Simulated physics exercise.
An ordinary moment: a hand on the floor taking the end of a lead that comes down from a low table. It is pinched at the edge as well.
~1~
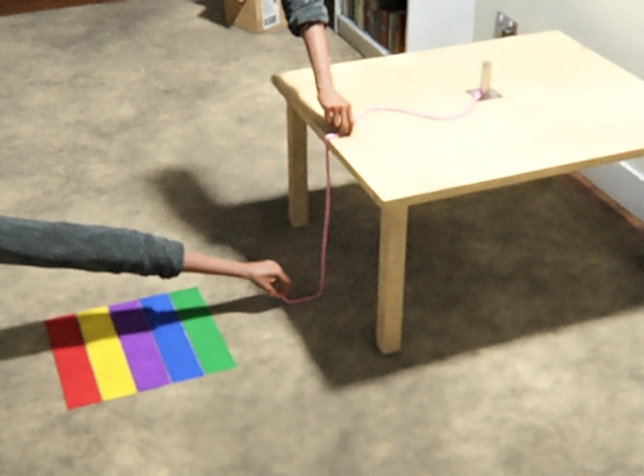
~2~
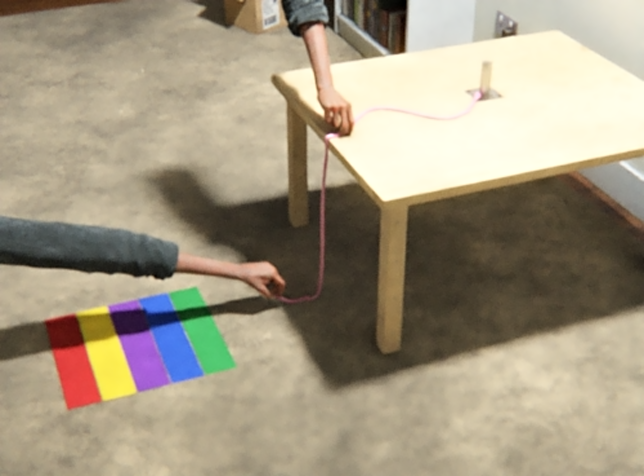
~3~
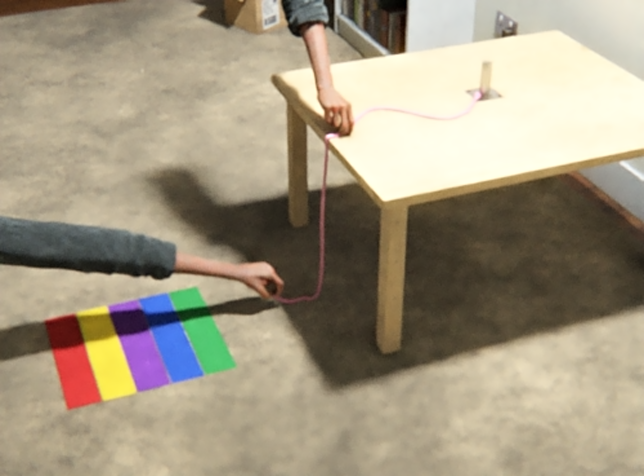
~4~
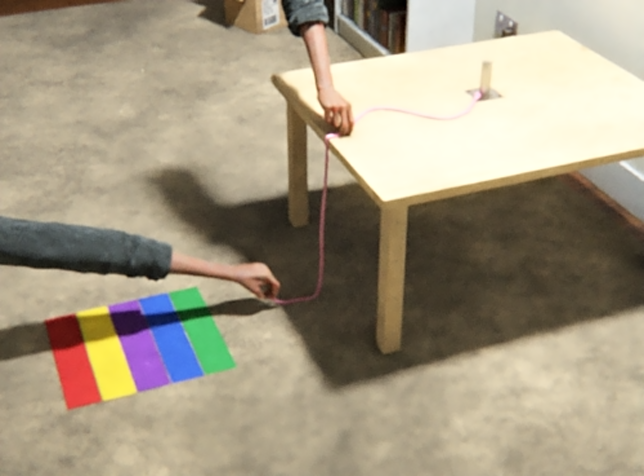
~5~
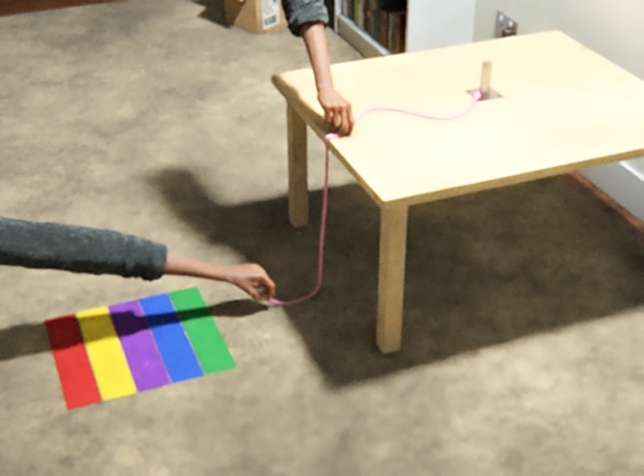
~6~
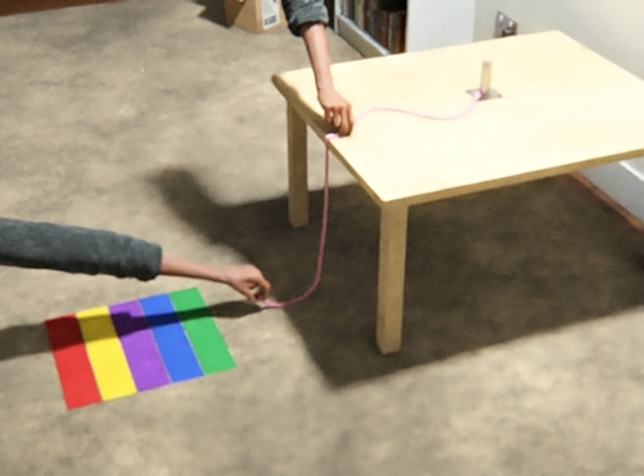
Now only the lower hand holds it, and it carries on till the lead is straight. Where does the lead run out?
The end stops over the yellow strip.
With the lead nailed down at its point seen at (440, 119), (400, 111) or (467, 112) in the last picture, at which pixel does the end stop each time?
In that order: (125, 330), (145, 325) and (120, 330).
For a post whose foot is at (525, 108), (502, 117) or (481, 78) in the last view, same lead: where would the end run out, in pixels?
In that order: (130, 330), (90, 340) and (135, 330).
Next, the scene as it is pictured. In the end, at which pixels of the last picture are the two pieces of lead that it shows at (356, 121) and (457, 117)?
Near (321, 133) and (427, 106).
A little later, end near (177, 318); over blue.
Next, end near (132, 328); over purple.
When it is tight, end near (104, 335); over yellow. It gets as far as the yellow strip.
